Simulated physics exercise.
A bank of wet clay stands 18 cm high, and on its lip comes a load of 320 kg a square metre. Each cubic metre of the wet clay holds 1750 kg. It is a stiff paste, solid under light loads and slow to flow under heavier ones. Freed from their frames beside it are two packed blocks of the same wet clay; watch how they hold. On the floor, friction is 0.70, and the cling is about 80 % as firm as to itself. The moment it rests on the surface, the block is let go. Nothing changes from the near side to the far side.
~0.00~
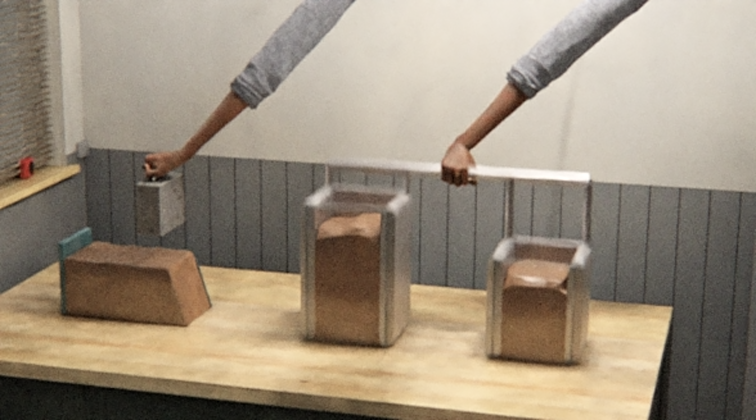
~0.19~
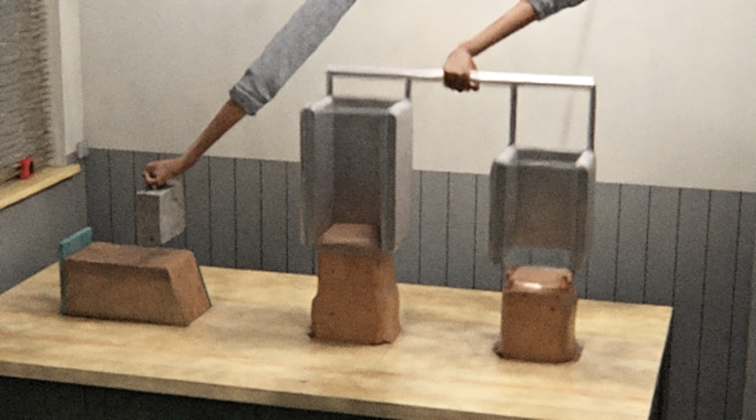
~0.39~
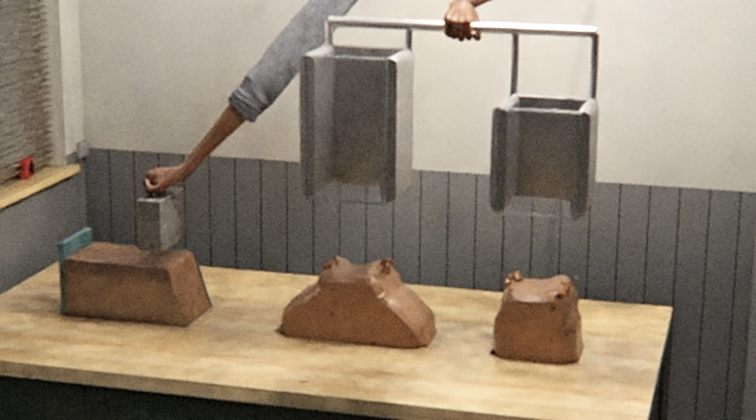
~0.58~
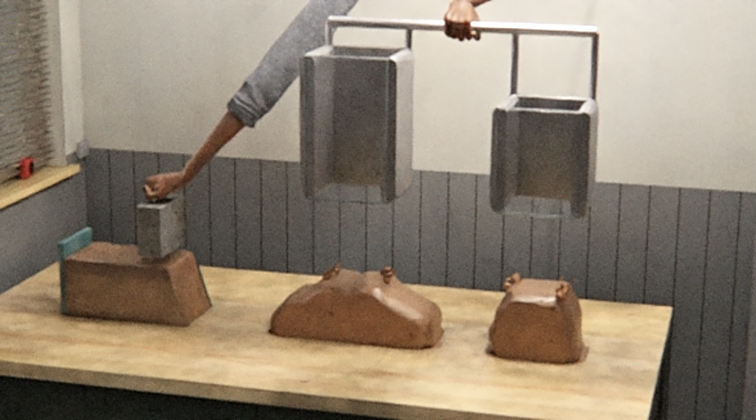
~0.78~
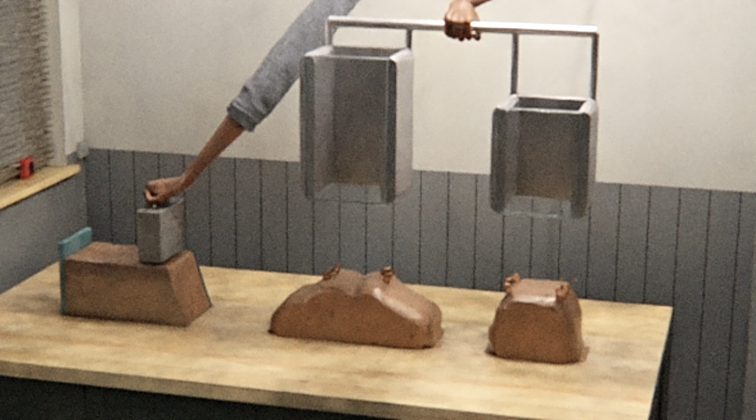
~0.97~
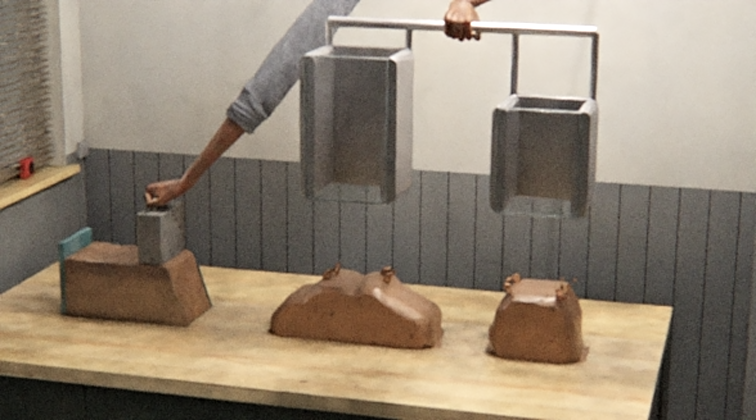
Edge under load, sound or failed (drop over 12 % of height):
Failed.
After 1.12 s, the block is down by 17 % of the bank's height and leans 6 degrees.
After 1.30 s, the block is down by 64 % of the bank's height and leans 36 degrees.
After 1.47 s, the block is down by 85 % of the bank's height and leans 38 degrees.
After 1.65 s, the block is down by 88 % of the bank's height and leans 38 degrees.
After 1.70 s, at the end, the block is down by 88 % of the bank's height and leans 38 degrees.
